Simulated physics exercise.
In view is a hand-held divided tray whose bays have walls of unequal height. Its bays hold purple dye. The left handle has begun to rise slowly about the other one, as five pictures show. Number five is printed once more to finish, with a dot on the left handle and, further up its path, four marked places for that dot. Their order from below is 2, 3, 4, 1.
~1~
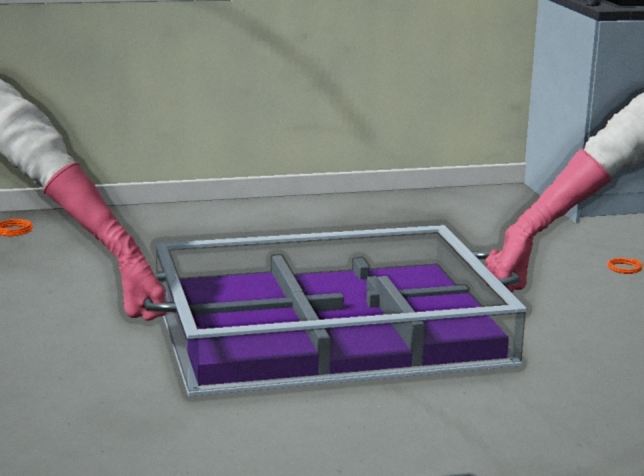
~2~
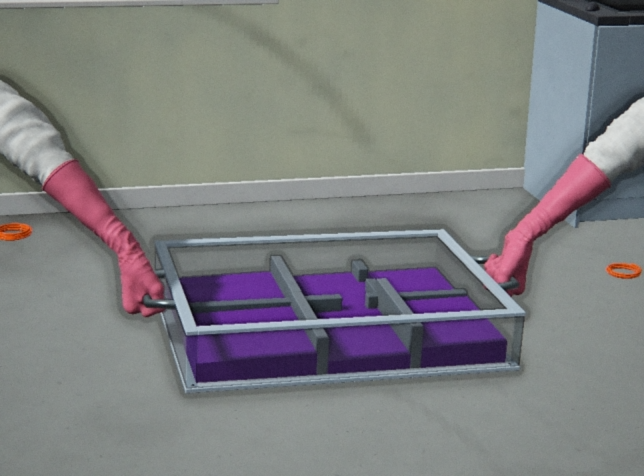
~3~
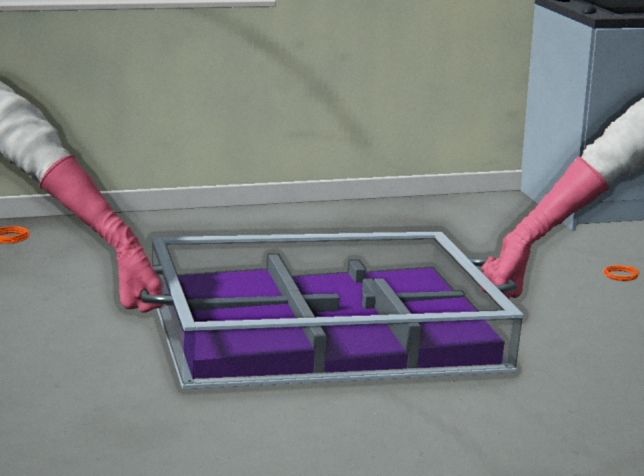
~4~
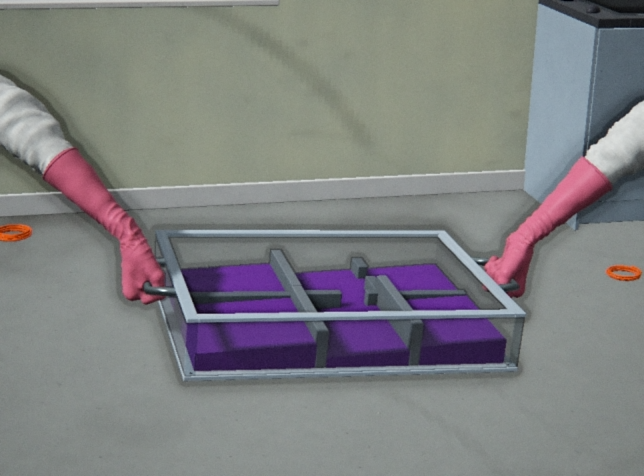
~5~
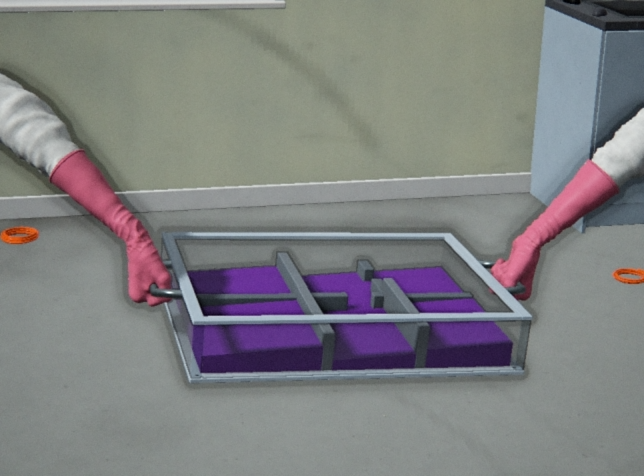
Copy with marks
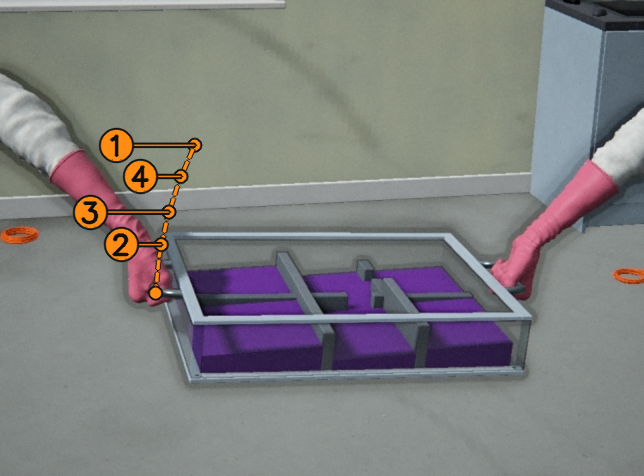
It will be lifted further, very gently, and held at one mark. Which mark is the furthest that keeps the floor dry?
Choose 4.
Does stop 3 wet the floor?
No, not at all.
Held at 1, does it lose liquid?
Yes.
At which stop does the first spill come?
That would be 1.
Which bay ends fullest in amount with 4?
That is the front right bay.
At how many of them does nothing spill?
Three of the four.
In orange, 1 at (194, 145); 2 at (161, 244); 3 at (168, 212); 4 at (180, 176).
With 1, about 8 % goes over the rim.
With 2, nothing spills; the front left bay holds the most.
With 3, nothing spills; the front right bay holds the most.
With 4, nothing spills; the front right bay holds the most.
